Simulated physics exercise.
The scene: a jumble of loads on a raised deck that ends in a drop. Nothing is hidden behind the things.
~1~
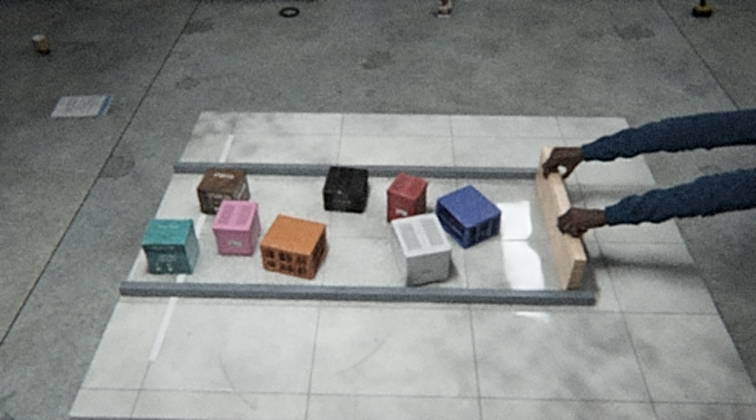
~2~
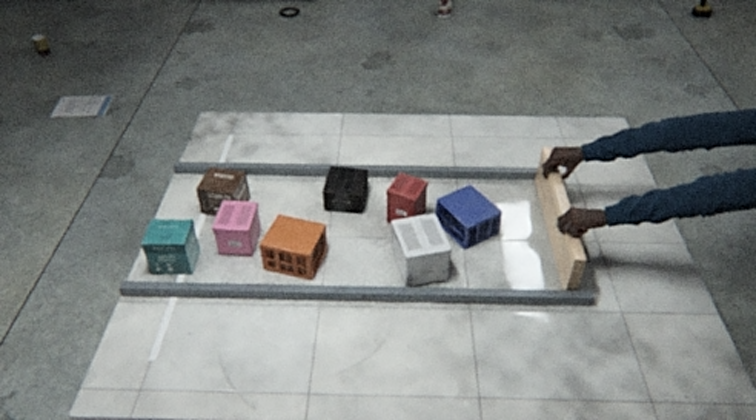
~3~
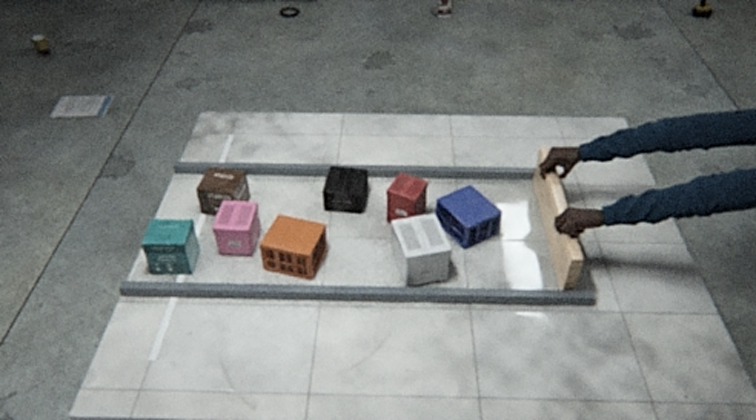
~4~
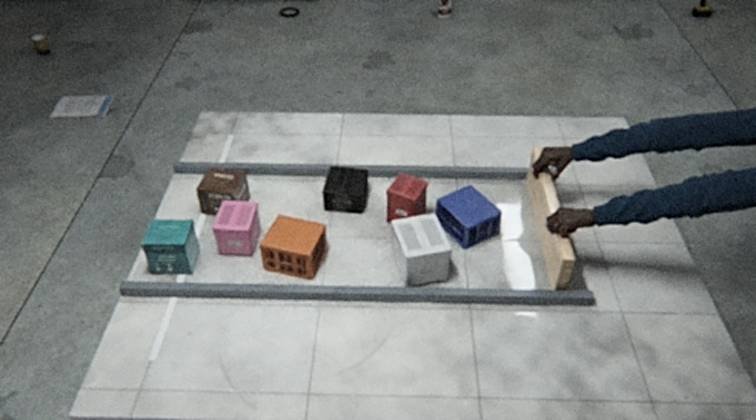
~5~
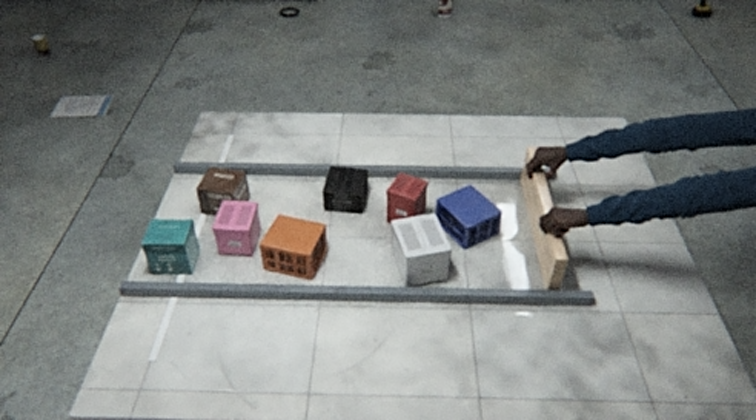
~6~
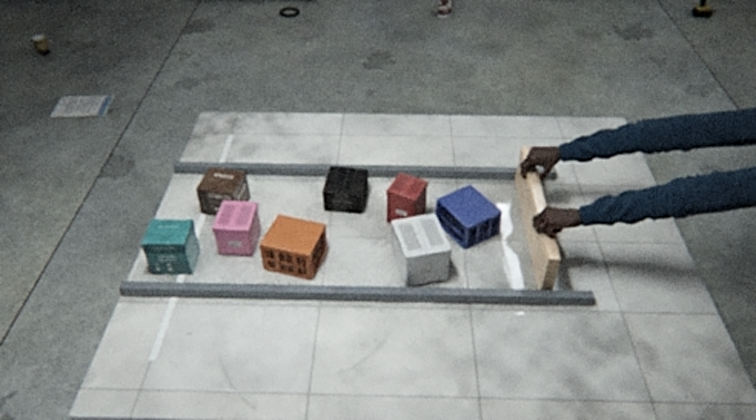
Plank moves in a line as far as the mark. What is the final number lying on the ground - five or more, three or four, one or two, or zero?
It ends at five or more.
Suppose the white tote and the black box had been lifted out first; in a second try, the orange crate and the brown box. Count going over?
First 4, then 3.
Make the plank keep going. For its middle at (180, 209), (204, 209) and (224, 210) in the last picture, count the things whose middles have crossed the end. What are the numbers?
Over the end: 5, 5, 3.
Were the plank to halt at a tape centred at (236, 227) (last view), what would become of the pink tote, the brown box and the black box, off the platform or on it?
The pink tote goes over; the brown box goes over; the black box does not fall.
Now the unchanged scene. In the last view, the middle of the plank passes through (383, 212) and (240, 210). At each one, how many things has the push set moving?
First 4, after that 8.
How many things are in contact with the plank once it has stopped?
That comes to 3.
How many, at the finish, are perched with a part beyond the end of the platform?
I make it 0.
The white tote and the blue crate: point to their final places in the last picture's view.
Listed as asked: First (162, 243), and then (179, 206).
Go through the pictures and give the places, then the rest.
In the first frame, turquoise box (172, 247); brown box (224, 193); pink tote (238, 229); plank (558, 216); tape (199, 226).
In the second frame, brown box (224, 193); blue crate (468, 216).
In the third frame, pink tote (238, 229); orange crate (295, 247).
In the fourth frame, turquoise box (172, 247); white tote (420, 251).
In the fifth frame, brown box (224, 193); plank (541, 215).
In the sixth frame, turquoise box (172, 247); brown box (224, 193); pink tote (238, 229); plank (535, 215); tape (199, 226).
Soon after, none off yet; turquoise box at rest near (172, 247); brown box at rest near (224, 193); pink tote at rest near (238, 229).
In the end, the number that fall off is five or more; gone, red tote, orange crate, pink tote, brown box and turquoise box.
